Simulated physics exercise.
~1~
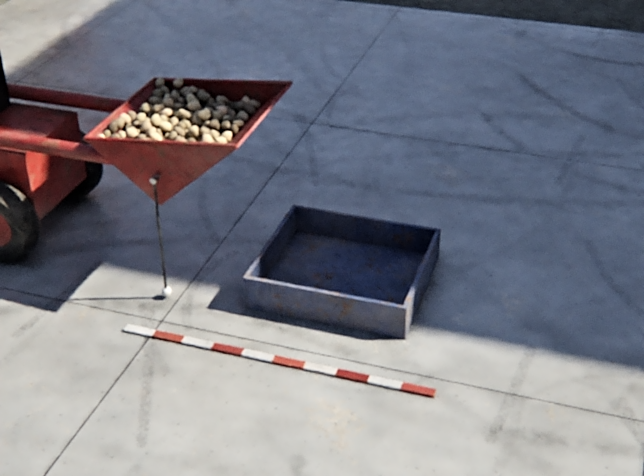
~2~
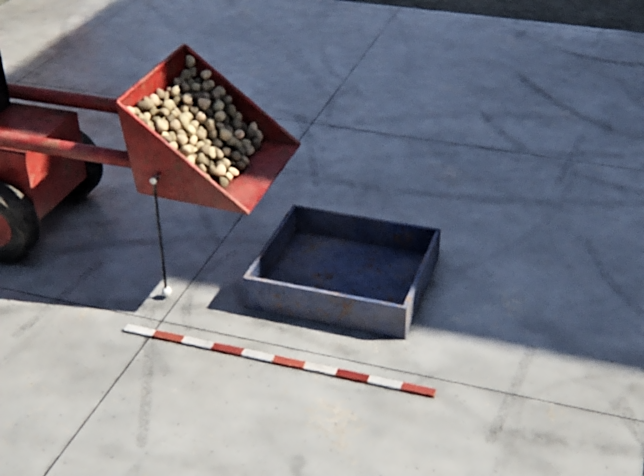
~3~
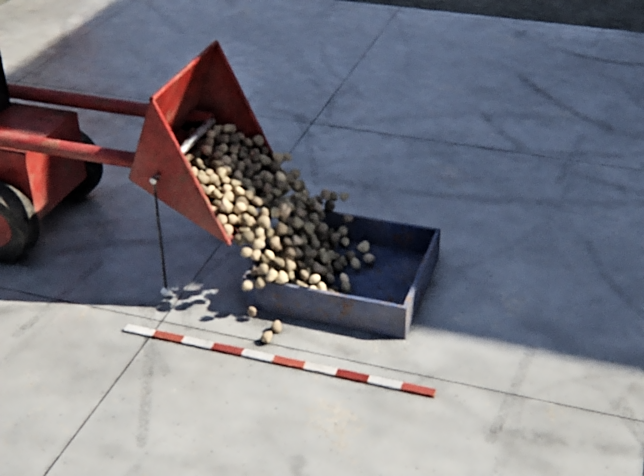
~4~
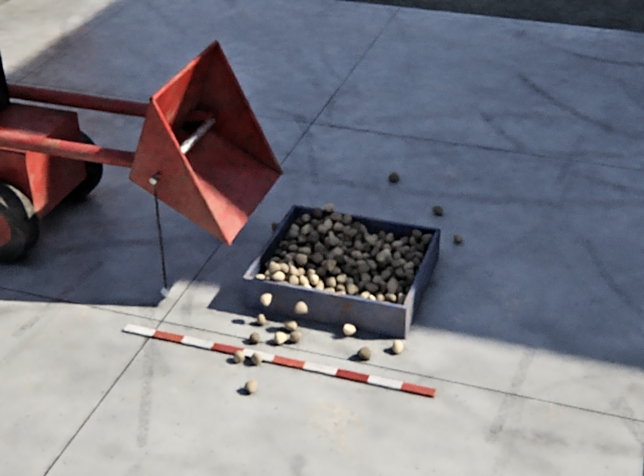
Red loader bucket tipping forward and pouring round stones into a low open bin, a few ending scattered on the concrete.
